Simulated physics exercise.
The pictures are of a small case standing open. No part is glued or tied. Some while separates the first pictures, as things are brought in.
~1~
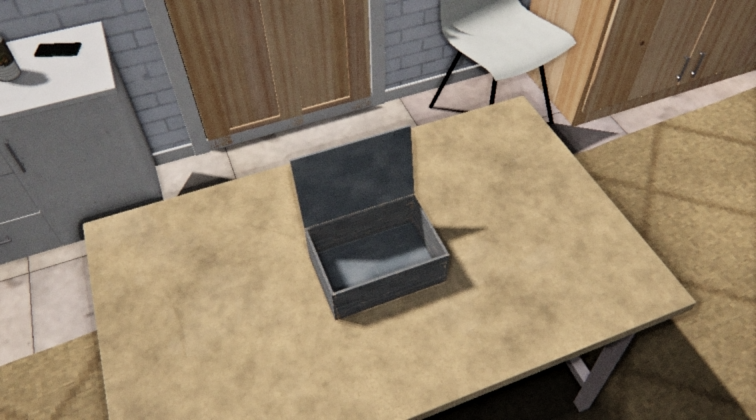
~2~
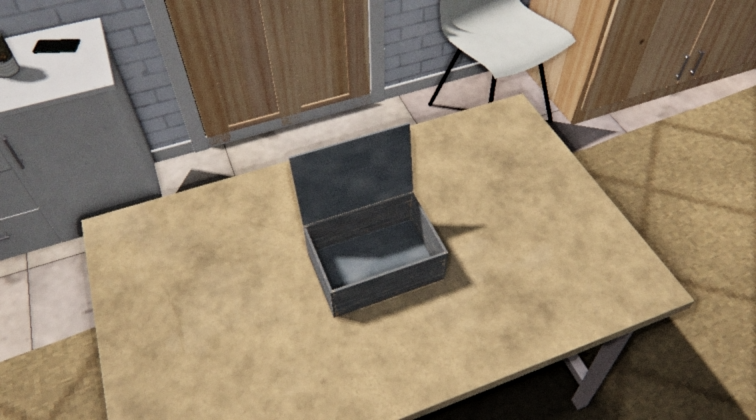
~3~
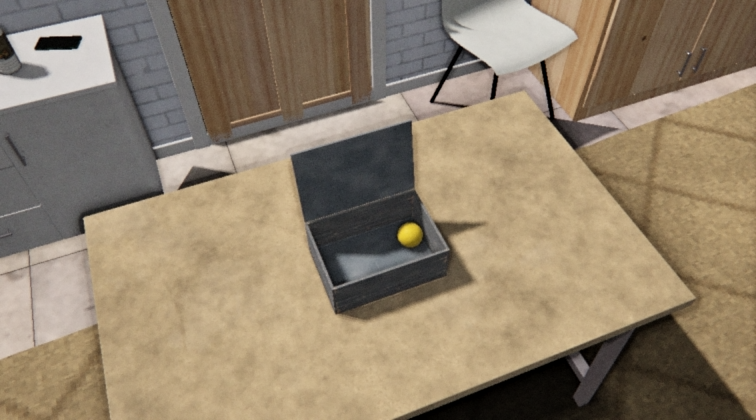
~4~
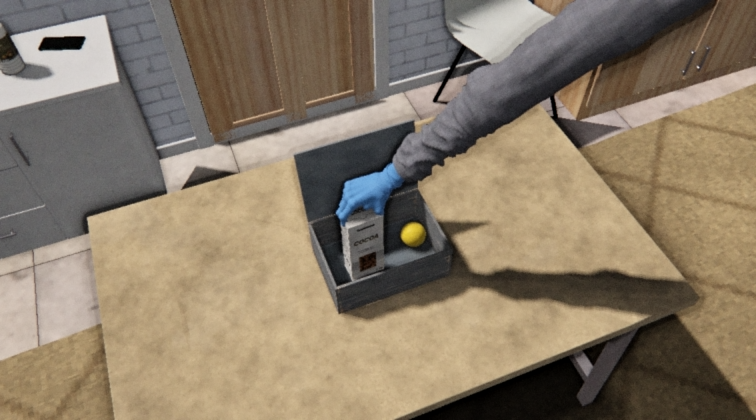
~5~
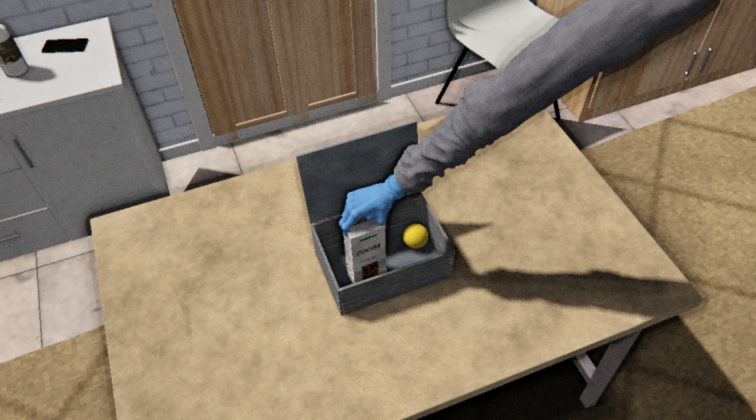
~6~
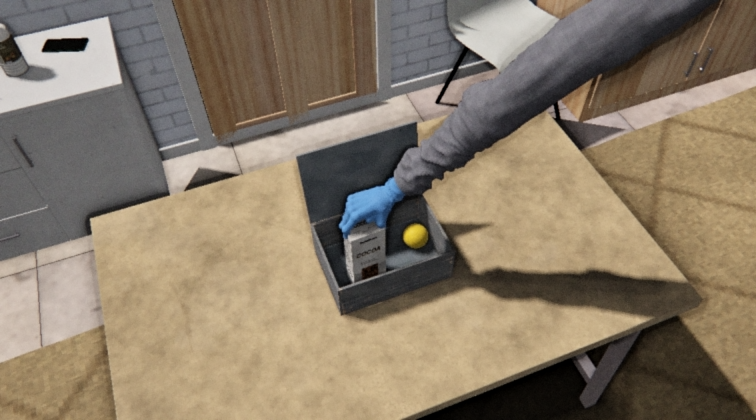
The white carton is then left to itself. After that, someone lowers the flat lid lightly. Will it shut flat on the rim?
Pretty clearly the lid won't lie closed.
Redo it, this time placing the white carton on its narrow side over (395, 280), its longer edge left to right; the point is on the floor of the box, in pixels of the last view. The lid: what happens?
Packed like that, it goes down completely.
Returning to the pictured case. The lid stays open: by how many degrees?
Near 45°.
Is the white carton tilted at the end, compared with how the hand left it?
Looking at the last picture, the white carton is left as set.
Then, 1.00 s later than the last frame, lid starting down.
Then, 1.30 s later than the last frame, lid 80° above the rim.
Then, 1.50 s later than the last frame, lid 64° above the rim.
Then, 1.70 s later than the last frame, lid 45° above the rim.
When it is over, lid 45° above the rim; both as before. End places, in pixels of the last picture, white carton near (365, 253).
